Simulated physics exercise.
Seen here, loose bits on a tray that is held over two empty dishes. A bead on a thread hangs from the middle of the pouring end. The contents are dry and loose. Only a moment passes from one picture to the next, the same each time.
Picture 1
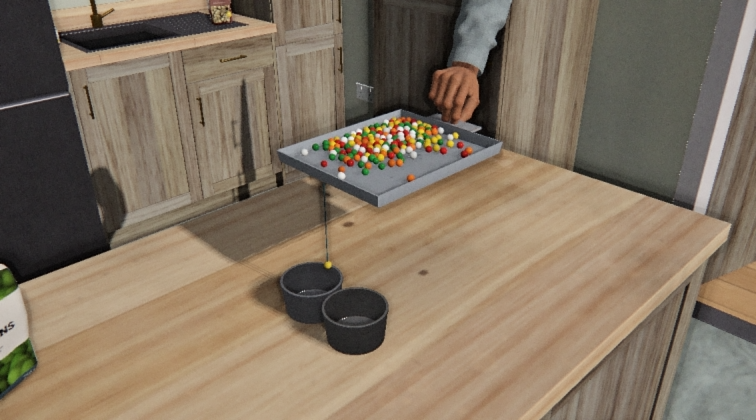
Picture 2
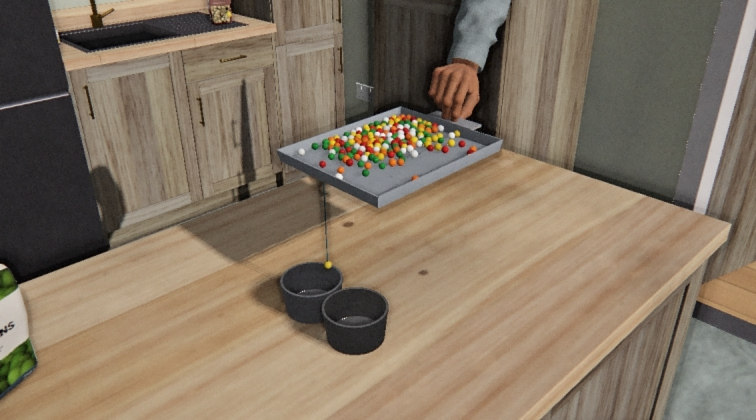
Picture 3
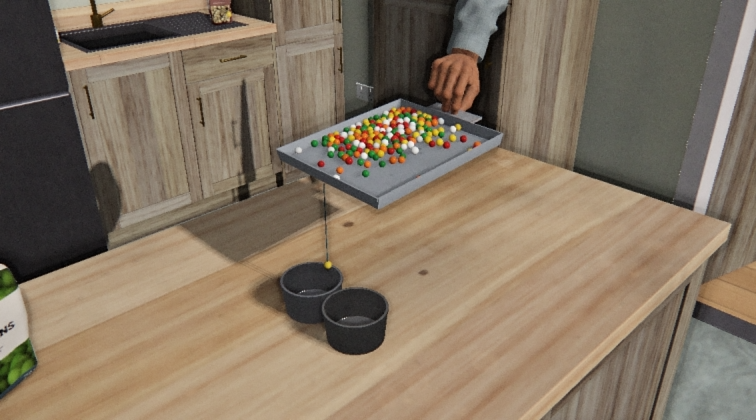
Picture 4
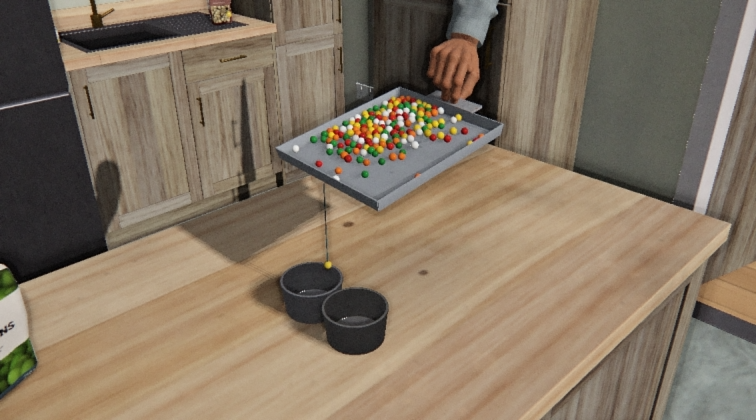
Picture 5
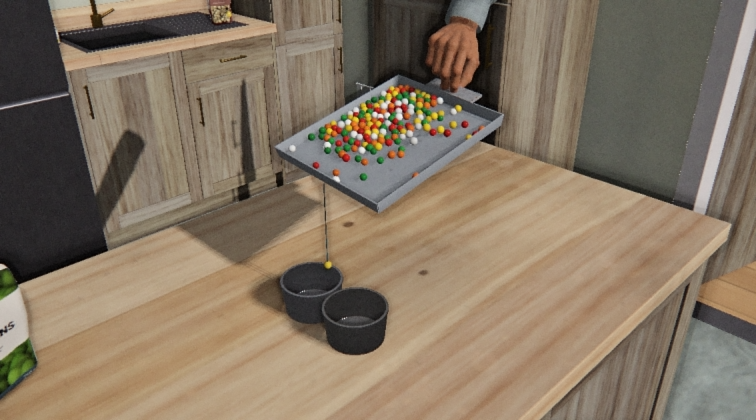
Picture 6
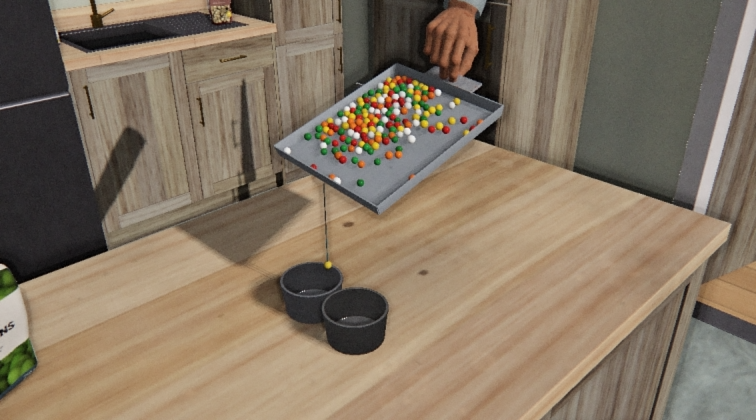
The clip shows a hand holding a gray tray of colorful round beads above two dark dishes on a wooden counter, gradually raising the handle end as the tray tilts and the beads shift slightly across it.
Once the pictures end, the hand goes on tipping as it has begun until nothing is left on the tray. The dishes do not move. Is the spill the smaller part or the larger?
The two hold more than half of the load.
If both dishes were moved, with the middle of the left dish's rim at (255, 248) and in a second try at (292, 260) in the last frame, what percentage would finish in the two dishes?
Near 0 % and 10 %.
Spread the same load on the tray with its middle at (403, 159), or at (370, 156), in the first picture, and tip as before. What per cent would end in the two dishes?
In turn 60 and 70 in a hundred.
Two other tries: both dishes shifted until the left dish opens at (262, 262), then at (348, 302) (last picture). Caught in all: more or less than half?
The first try: The smaller part. The second: Most of it.
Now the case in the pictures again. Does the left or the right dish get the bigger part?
The winner is the dish on the right.
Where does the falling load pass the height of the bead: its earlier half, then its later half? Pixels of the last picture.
At about (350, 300), then at (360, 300).
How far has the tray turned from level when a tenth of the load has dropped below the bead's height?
Around 60° of tilt.
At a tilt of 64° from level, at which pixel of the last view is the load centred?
Close to (355, 196).
Soon, tray tipped steeply; about two thirds on the tray; a small part in the right dish; a stray few in the left dish; a small part outside both; a small part in the air.
A while on, tray tipped past a quarter turn; a small part on the tray; about two thirds in the right dish; a stray few in the left dish; about a quarter outside both; a small part in the air.
Towards the end, tray tipped past a quarter turn; about two thirds in the right dish; a stray few in the left dish; about a quarter outside both.
Finally, tray tipped past a quarter turn; about two thirds in the right dish; a stray few in the left dish; about a quarter outside both.
